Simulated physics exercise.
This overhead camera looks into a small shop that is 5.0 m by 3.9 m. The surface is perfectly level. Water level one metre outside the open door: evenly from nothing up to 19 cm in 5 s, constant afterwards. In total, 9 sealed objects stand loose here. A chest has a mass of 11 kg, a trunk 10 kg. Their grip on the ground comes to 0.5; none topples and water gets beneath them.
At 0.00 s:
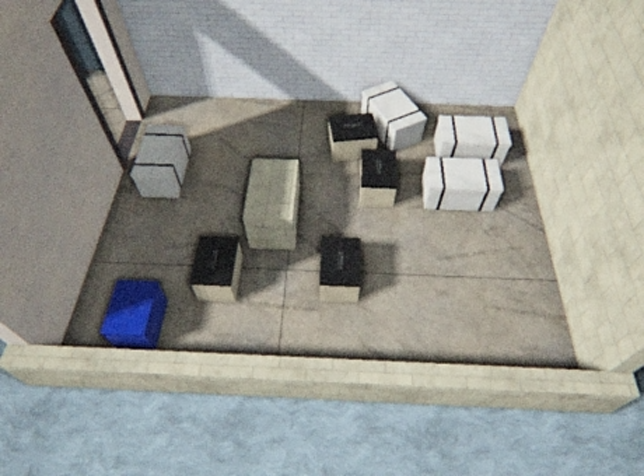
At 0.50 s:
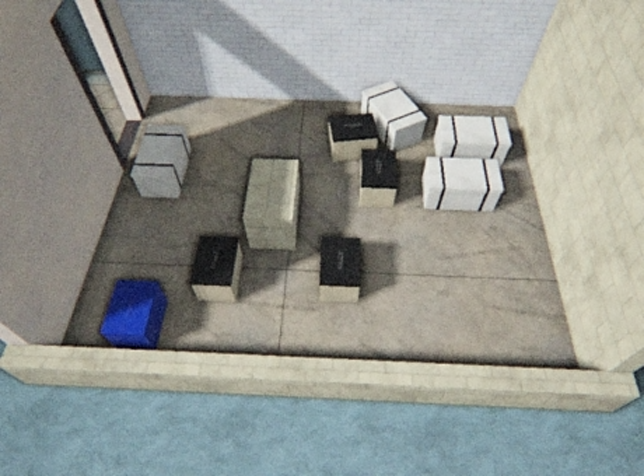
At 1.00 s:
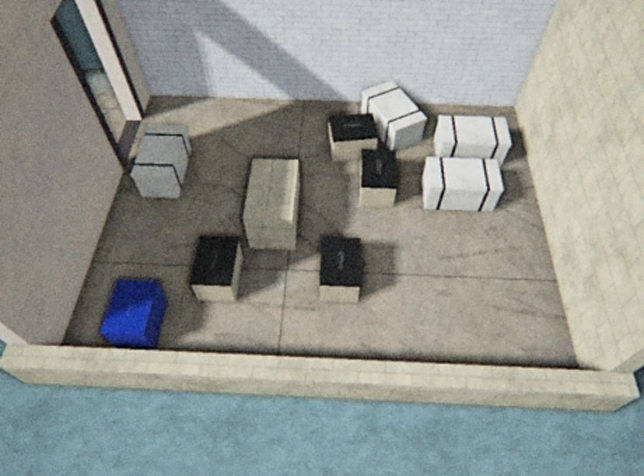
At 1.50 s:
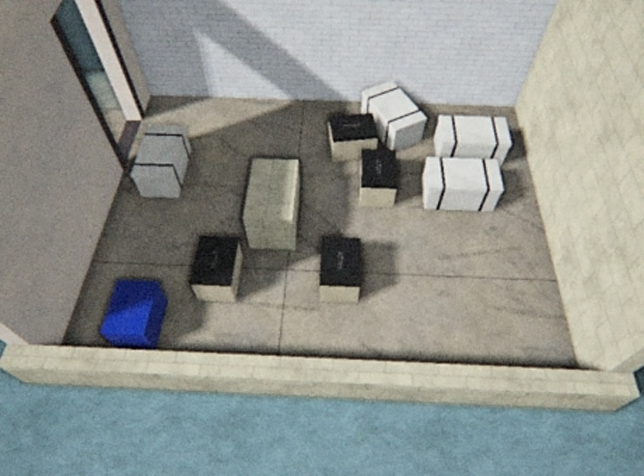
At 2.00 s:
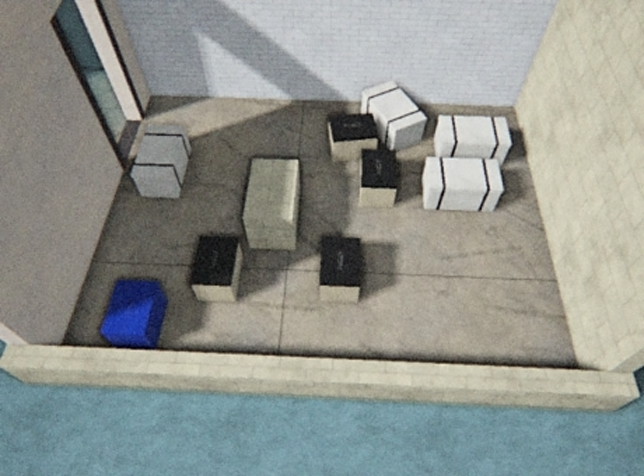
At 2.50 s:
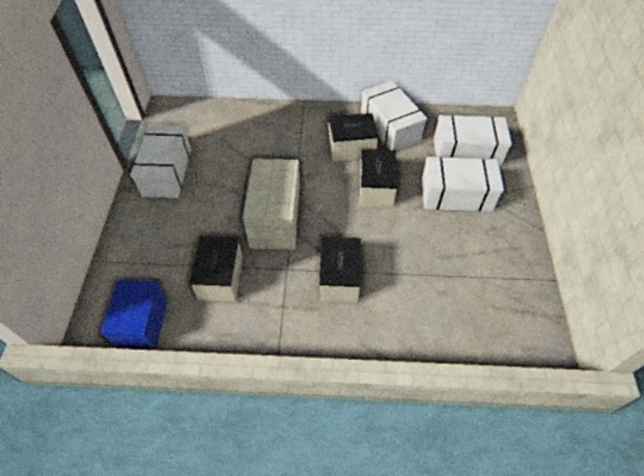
Water outside a small shop shifting slightly in tone while the blue chest and the scattered boxes inside stay still.
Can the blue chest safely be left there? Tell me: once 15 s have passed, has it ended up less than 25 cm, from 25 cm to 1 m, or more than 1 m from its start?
It remains where it was.
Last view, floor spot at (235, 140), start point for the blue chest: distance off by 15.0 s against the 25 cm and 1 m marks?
Result: It drifts a great deal.
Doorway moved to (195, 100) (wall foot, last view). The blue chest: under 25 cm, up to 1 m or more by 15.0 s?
Under that change the blue chest is pushed well away.
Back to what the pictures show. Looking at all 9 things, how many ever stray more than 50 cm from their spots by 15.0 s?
The number is 6.
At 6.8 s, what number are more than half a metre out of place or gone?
The answer is 1.
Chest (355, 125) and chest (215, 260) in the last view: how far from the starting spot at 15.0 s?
Net displacement, in order: 200 cm; 5 cm.
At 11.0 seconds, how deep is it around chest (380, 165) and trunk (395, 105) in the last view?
Depths: Near 3 cm, then near 9 cm.
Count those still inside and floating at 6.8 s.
The number is 0.
After 3.5 s the blue chest is near (130, 306), 0.0 m from its start, aground; 0 afloat.
After 6.8 s the blue chest is near (130, 306), 0.0 m from its start, aground; 0 afloat.
After 11.0 s the blue chest is near (130, 306), 0.0 m from its start, aground; 3 afloat.
After 15.0 s the blue chest is near (130, 306), 0.0 m from its start, aground; 8 afloat.
